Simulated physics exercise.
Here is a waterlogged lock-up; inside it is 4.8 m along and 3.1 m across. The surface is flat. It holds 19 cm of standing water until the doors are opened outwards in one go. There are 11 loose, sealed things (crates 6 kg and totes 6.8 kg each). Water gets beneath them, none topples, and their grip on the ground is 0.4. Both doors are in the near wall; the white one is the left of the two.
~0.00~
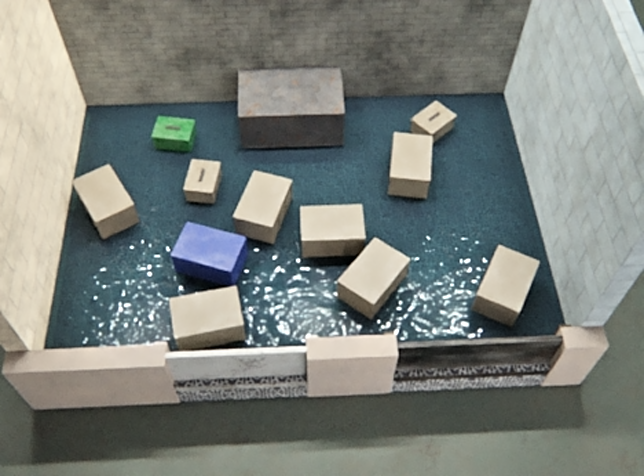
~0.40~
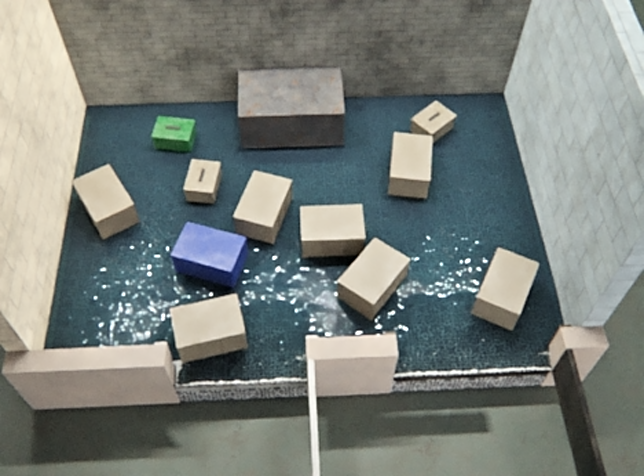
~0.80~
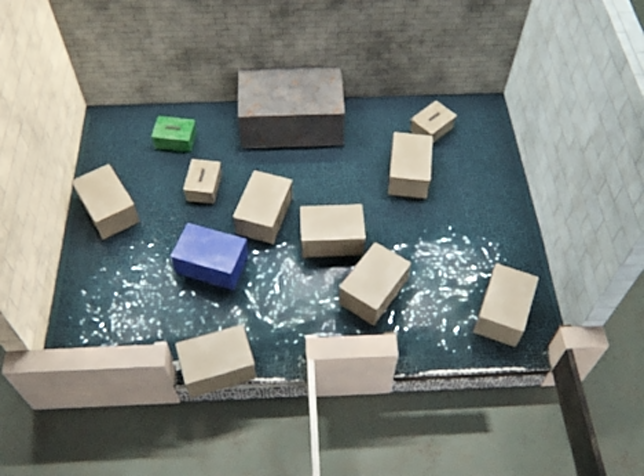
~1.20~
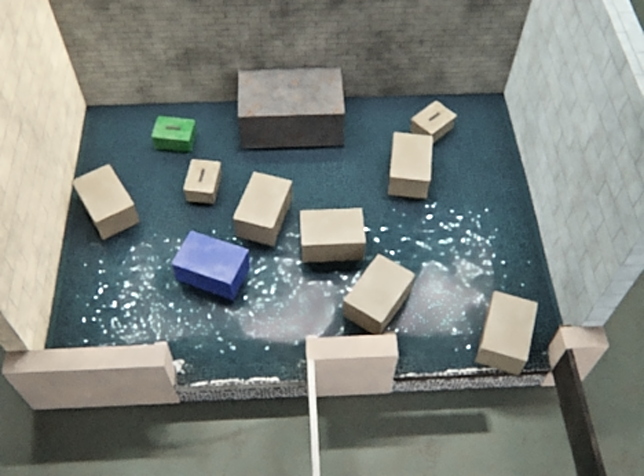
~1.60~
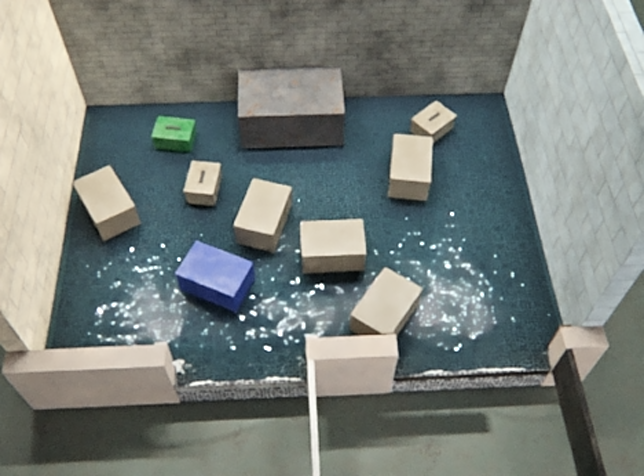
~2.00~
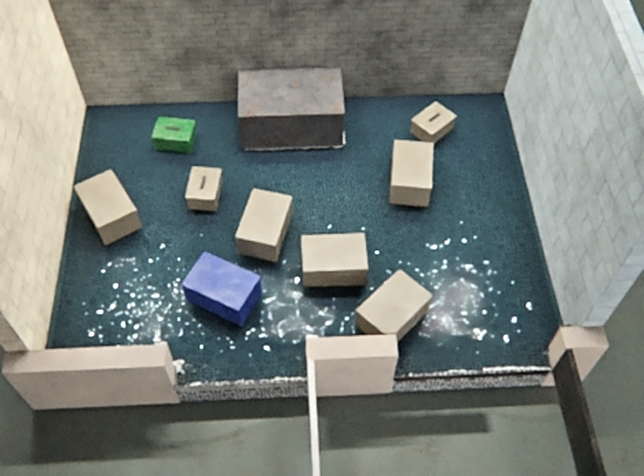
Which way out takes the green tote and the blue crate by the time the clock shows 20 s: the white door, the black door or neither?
The green tote: Neither; the blue crate: White door.
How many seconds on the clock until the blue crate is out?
At about 3.5 s.
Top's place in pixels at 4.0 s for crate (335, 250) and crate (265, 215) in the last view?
Near (372, 313) and (292, 272).
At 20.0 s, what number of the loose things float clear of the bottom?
At that moment 0.
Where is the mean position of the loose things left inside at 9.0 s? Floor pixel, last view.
Near (308, 259).
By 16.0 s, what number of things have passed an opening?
8 of them.
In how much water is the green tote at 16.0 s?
Roughly 5 cm.
After 4.0 s the green tote is near (187, 156), 0.4 m from its start, afloat; the blue crate has gone out by the white door; 4 of 11 are out; 7 afloat.
After 9.0 s the green tote is near (255, 196), 1.2 m from its start, afloat; the blue crate has gone out by the white door; 7 of 11 are out; 4 afloat.
After 16.0 s the green tote is near (303, 245), 2.0 m from its start, aground; the blue crate has gone out by the white door; 8 of 11 are out; 0 afloat.
After 20.0 s the green tote is near (303, 245), 2.0 m from its start, aground; the blue crate has gone out by the white door; 8 of 11 are out; 0 afloat.
